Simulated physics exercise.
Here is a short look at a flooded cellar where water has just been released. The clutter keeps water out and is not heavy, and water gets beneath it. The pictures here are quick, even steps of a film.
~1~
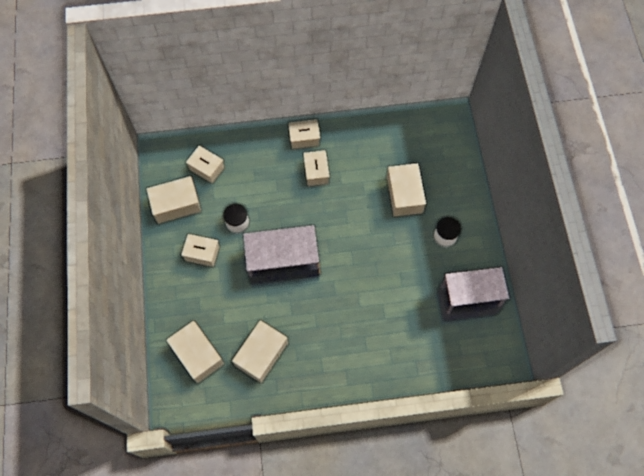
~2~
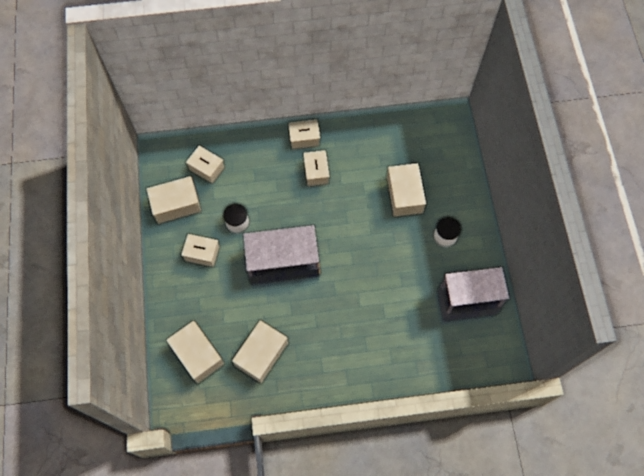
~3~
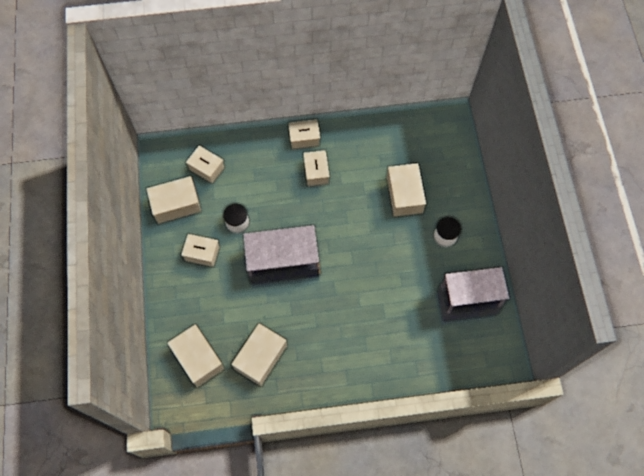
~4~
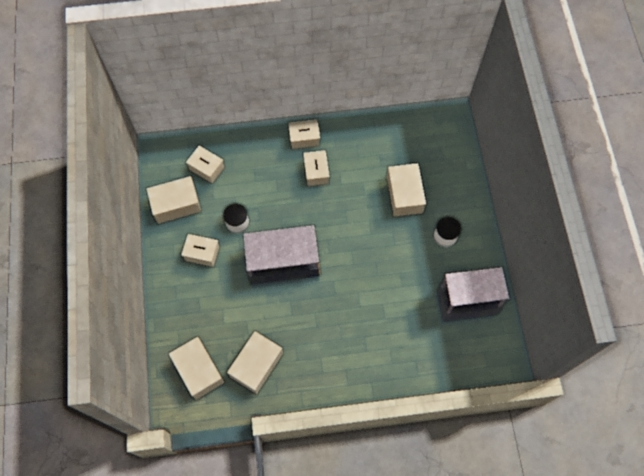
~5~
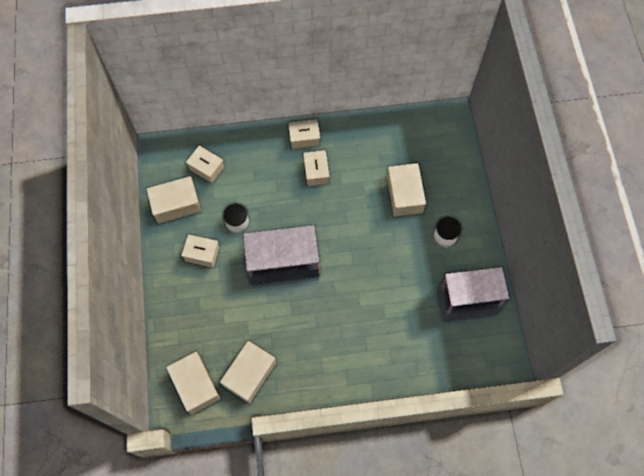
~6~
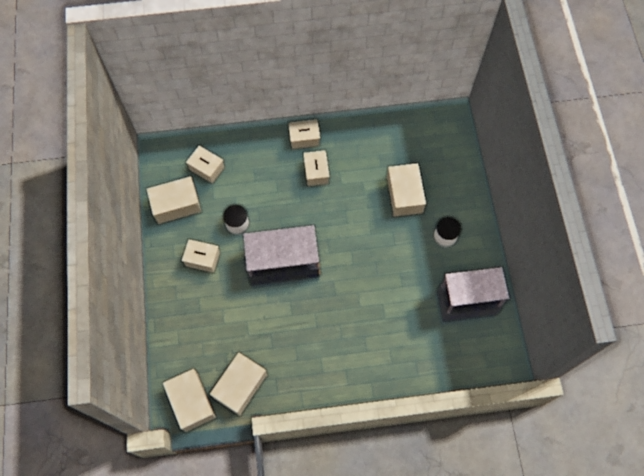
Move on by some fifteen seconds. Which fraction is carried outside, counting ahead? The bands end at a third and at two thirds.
It reaches a third, not two.
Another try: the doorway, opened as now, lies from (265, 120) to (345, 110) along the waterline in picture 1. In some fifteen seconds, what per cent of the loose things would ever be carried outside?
Estimate: Near 60 per cent.
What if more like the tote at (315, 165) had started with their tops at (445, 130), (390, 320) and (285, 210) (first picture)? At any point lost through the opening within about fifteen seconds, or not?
For the three copies in the stated order: Remained, escaped, remained.
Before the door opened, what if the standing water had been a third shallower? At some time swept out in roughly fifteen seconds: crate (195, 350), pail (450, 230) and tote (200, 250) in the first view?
Taking them in order: Leaves the room; remains in the room; leaves the room.
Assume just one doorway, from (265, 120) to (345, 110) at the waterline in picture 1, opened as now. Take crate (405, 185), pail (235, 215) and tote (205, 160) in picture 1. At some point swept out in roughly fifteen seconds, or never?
The first one exits, the second exits, the third exits.
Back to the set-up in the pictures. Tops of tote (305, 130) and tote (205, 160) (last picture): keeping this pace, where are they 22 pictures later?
Tops end up close to (276, 146) and (178, 209) respectively.
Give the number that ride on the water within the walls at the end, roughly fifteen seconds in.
5.
A moment on, 1 of 10 are out; 9 afloat.
Next, 2 of 10 are out; 8 afloat.
Later, 3 of 10 are out; 7 afloat.
In the end, 5 of 10 are out; 5 afloat.
